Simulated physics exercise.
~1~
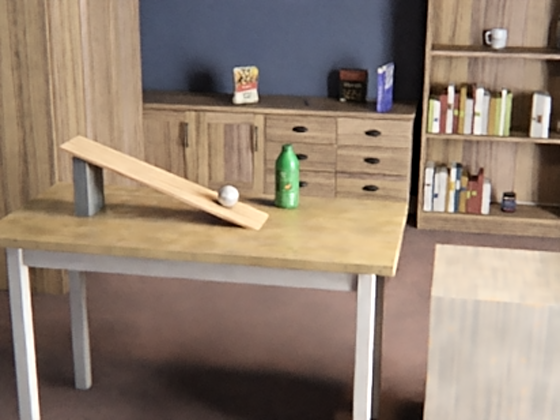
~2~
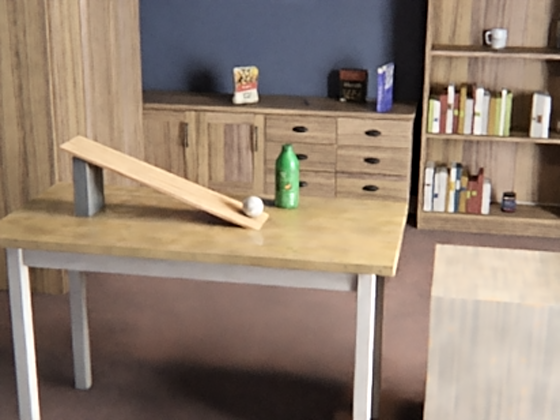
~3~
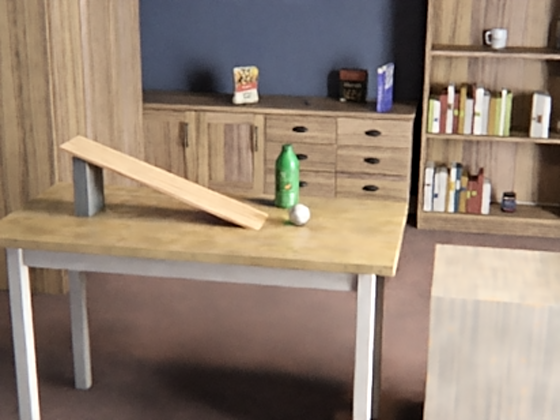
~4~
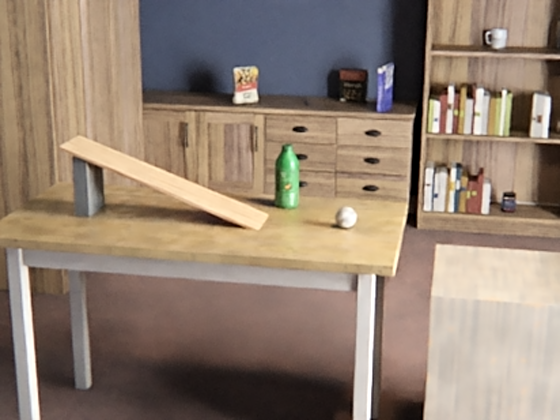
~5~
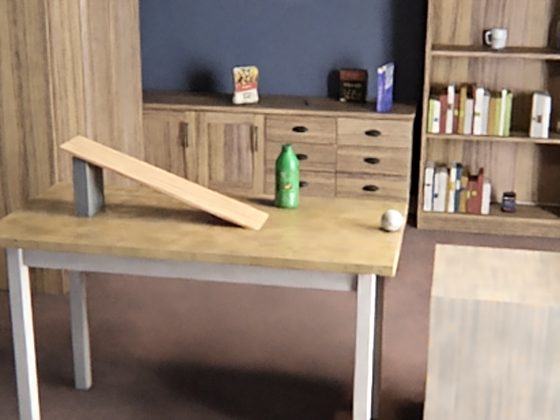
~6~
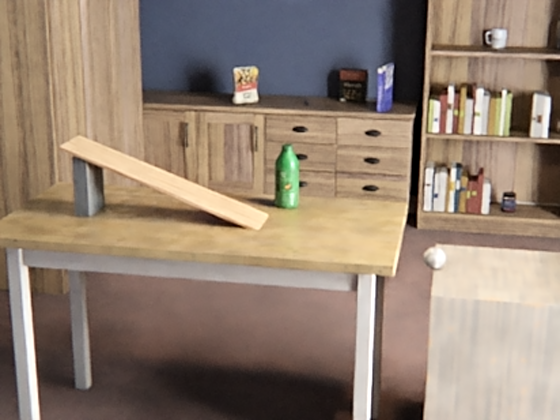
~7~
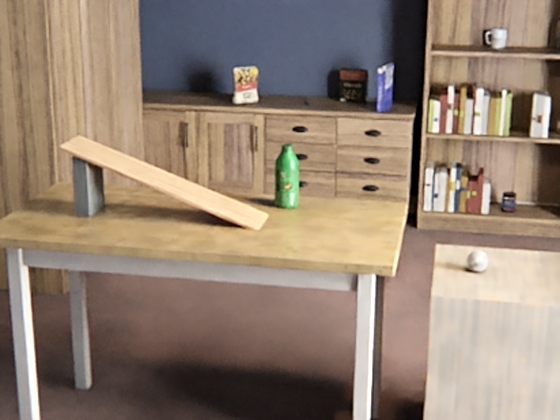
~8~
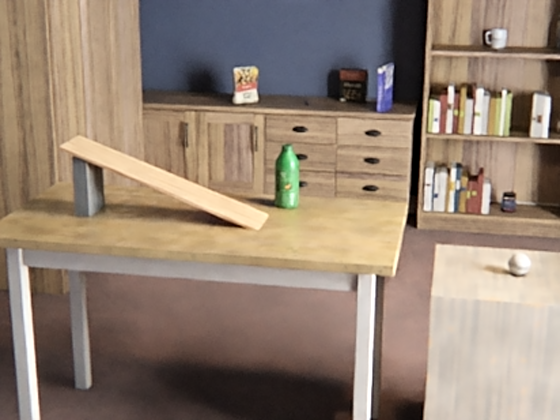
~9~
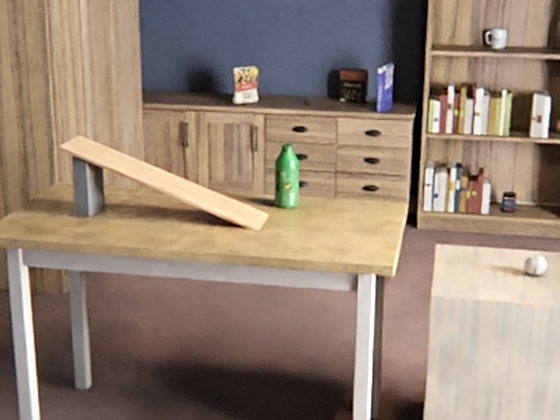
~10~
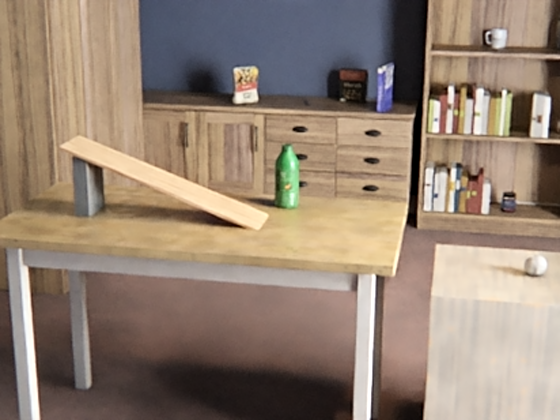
On a table, a white ball rolls off a ramp, crosses a gap and stops on a cabinet.
